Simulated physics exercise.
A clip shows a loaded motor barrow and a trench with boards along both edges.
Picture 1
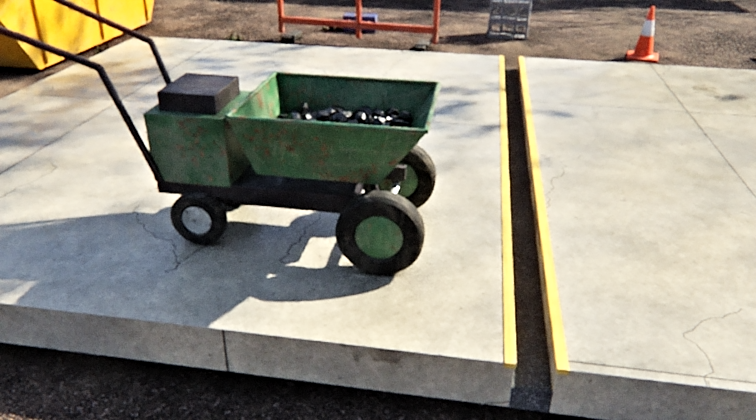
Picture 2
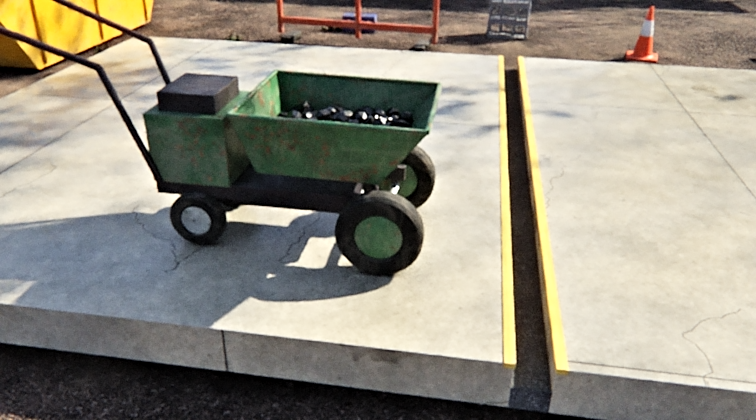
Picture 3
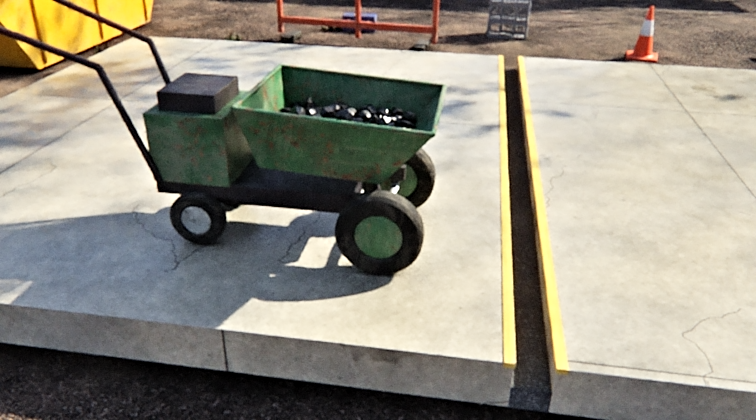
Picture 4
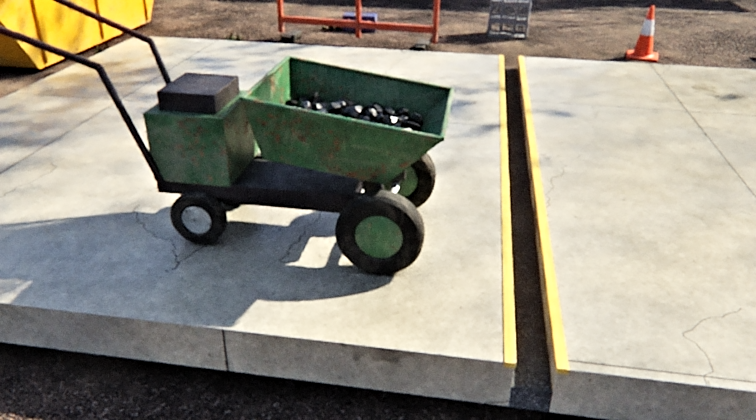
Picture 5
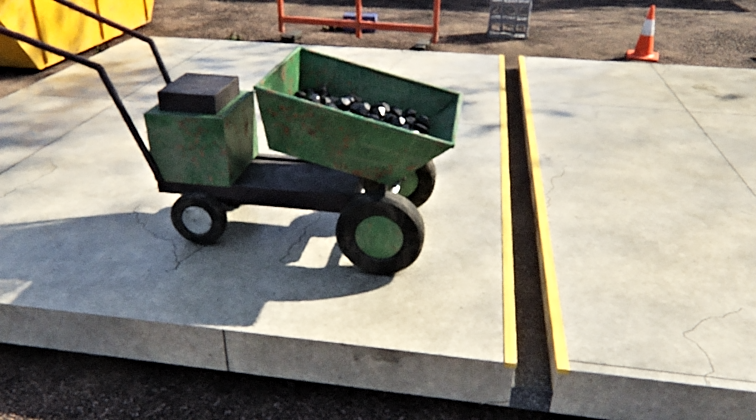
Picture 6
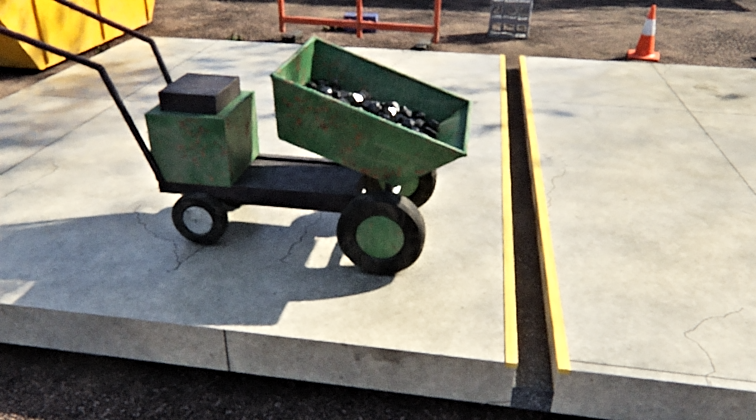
Green skip of a parked motor barrow tilting gradually forward to the right, carrying black lumps beside a narrow yellow-edged trench.
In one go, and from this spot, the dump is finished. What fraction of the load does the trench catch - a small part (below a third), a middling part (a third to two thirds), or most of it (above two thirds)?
A middling part, a third to two thirds.
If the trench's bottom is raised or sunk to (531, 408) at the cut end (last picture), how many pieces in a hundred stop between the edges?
Around 70 percent.
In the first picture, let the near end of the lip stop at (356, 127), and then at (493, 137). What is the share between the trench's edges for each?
You'd see around 20 per cent the first time and around 0 per cent the second.
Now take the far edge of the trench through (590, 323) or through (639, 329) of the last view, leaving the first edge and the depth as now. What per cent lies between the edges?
First one: 80 per cent; second one: 90 per cent.
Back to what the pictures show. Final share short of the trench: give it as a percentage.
I'd say around 15 per cent of the load.
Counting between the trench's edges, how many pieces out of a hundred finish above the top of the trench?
Roughly 40 %.
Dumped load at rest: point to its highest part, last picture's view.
Settled peak, approx. (520, 232).
Shortly afterwards, skip tipped steeply; the whole lot in the skip.
Next, skip tipped right over; all but a few in the skip; only a few short of the trench; only a few in or heaped over the trench.
Some moments later, skip tipped right over; near a third in the skip; a little short of the trench; near half in or heaped over the trench; a little beyond it.
In the end, skip tipped right over; a little in the skip; a little short of the trench; near half in or heaped over the trench; near a quarter beyond it.
